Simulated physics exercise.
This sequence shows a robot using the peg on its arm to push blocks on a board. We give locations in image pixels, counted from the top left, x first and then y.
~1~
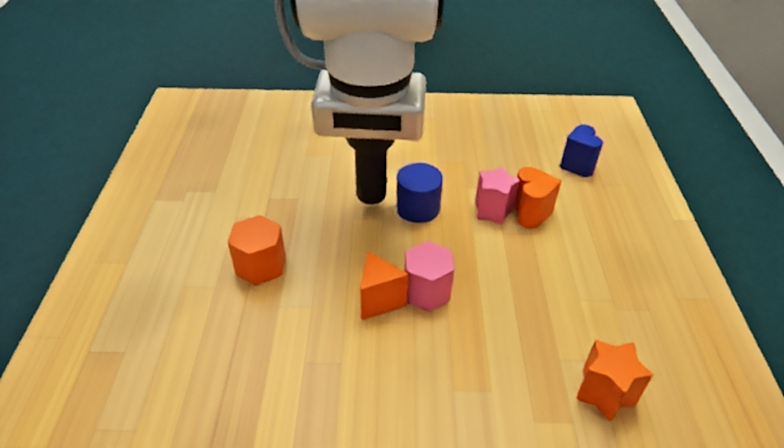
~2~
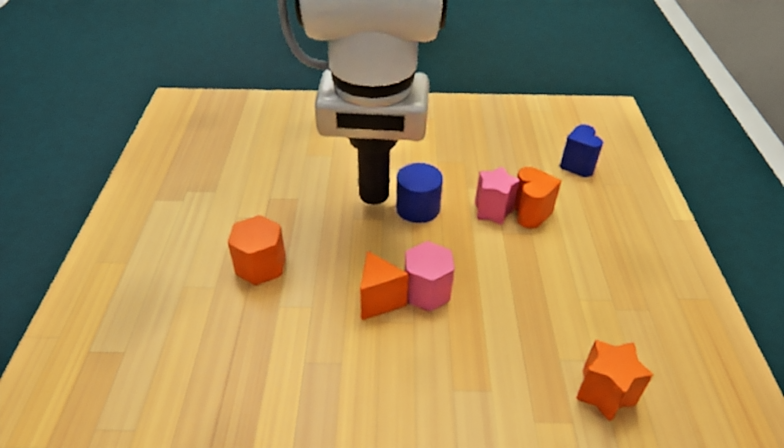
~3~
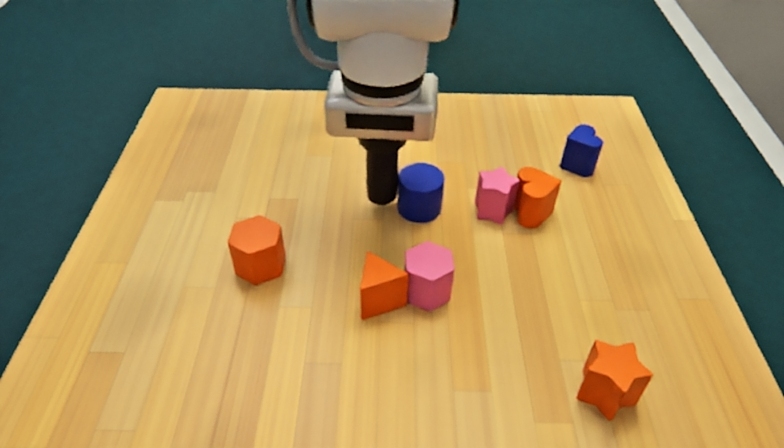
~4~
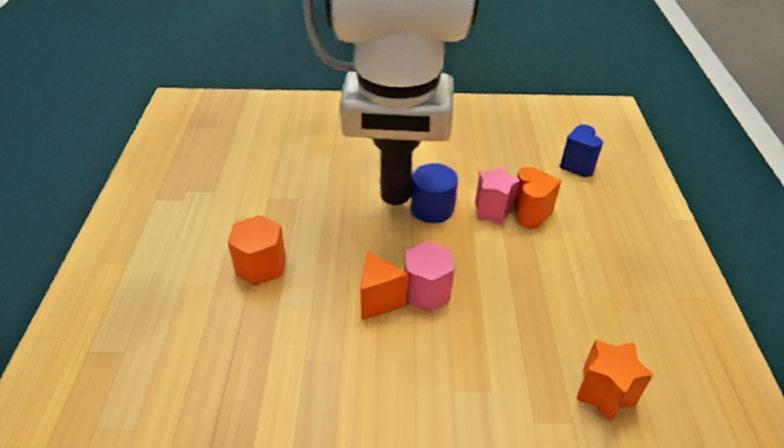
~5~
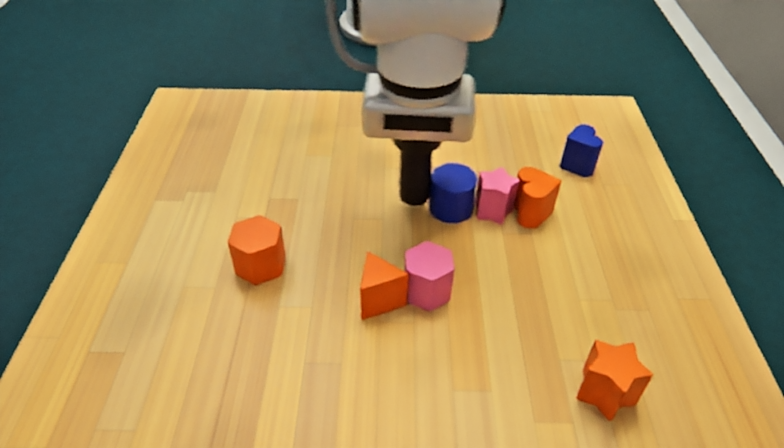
The footage shows a robot arm above a wooden board of orange, pink and blue blocks, its black peg moving right to meet the blue cylinder, then pushing it a short way right, up close beside the pink star block.
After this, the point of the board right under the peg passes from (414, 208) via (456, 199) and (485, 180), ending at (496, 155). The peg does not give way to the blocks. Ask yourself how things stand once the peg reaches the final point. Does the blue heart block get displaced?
No, that is not how it ends up.
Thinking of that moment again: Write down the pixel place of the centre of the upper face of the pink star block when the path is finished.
I expect it at (556, 181).
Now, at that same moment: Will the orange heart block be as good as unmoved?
No.
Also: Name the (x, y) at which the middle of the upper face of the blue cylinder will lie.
When the path ends, it will be at (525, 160).
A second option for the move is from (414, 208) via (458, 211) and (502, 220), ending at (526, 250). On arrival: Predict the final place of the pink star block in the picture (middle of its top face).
It should be at (591, 181) by then.
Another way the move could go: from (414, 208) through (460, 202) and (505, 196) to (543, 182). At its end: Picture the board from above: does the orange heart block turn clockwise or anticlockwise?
It goes round the way clock hands do.
The first path, step by step. One third of the way, peg at (457, 187); blue cylinder at (498, 171); pink star block at (537, 180), turned 20° clockwise; orange heart block at (571, 185), turned 10° clockwise.
Two thirds of the way, peg at (487, 168); blue cylinder at (525, 161); pink star block at (556, 181), turned 45° clockwise; orange heart block at (589, 191), turned 15° clockwise.
At the end, peg at (498, 144); blue cylinder at (525, 160); pink star block at (556, 181), turned 45° clockwise; orange heart block at (589, 191), turned 15° clockwise; blue heart block in place.
